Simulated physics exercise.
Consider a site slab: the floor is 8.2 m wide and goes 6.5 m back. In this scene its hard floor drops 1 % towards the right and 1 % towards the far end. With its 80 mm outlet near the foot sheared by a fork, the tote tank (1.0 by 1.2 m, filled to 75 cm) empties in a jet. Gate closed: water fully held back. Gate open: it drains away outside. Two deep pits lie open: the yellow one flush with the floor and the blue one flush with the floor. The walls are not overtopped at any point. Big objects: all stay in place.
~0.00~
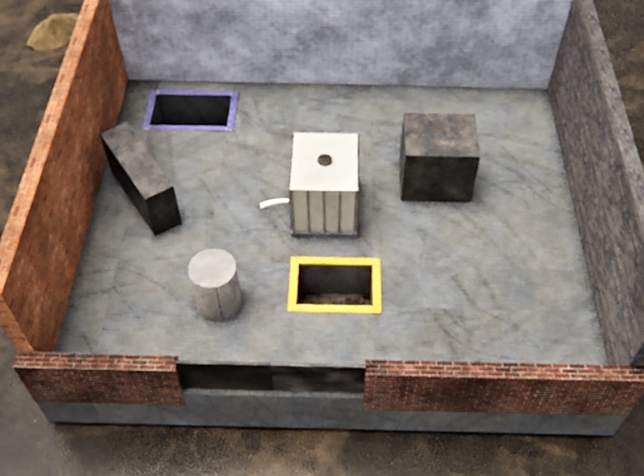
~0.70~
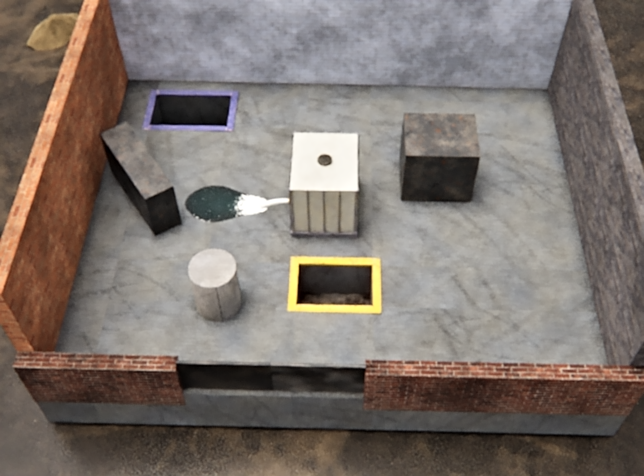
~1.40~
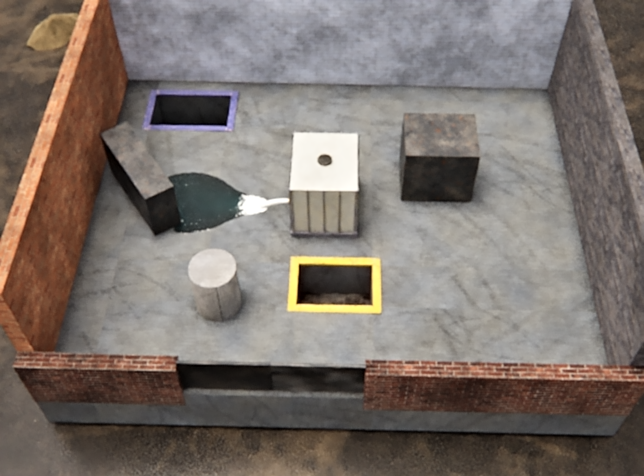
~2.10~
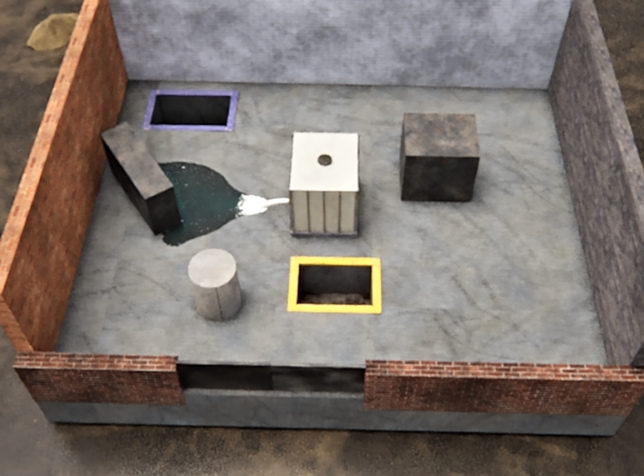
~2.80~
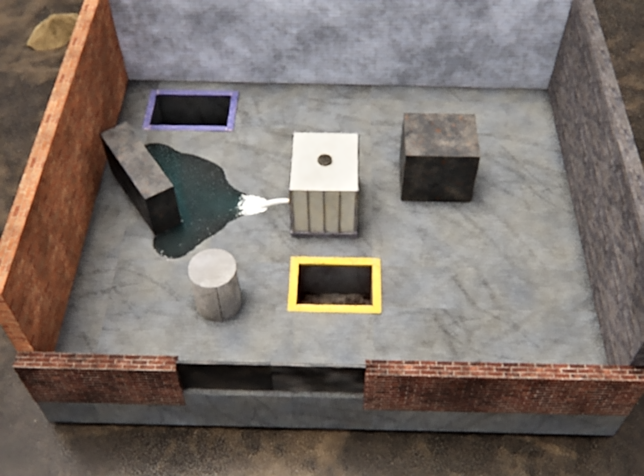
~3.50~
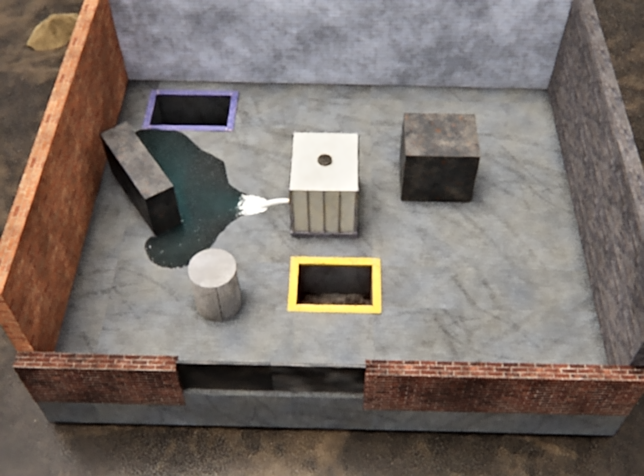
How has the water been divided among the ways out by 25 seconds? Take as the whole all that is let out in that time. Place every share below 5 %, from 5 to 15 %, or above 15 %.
The share of the gate is not even 5 %. The share of the yellow pit is less than 5 %. The share of the blue pit is above 15 %.
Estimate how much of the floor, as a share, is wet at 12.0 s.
I'd guess around 20 in a hundred.
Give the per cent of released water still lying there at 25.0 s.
I'd say roughly 50 in a hundred, give or take.
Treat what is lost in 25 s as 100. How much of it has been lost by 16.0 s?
Around 55 percent by that point.
After 5.0 s water covers 10 % of the floor and is deepest (4 cm) near (177, 216); gone so far, the gate 0 %, the yellow pit 0 %, the blue pit 2 %.
After 8.0 s water covers 15 % of the floor and is deepest (4 cm) near (177, 216); gone so far, the gate 0 %, the yellow pit 0 %, the blue pit 9 %.
After 12.0 s water covers 20 % of the floor and is deepest (4 cm) near (177, 216); gone so far, the gate 0 %, the yellow pit 0 %, the blue pit 18 %.
After 16.0 s water covers 20 % of the floor and is deepest (4 cm) near (188, 217); gone so far, the gate 0 %, the yellow pit 0 %, the blue pit 28 %.
After 25.0 s water covers 30 % of the floor and is deepest (4 cm) near (264, 202); gone so far, the gate 0 %, the yellow pit 2 %, the blue pit 49 %.
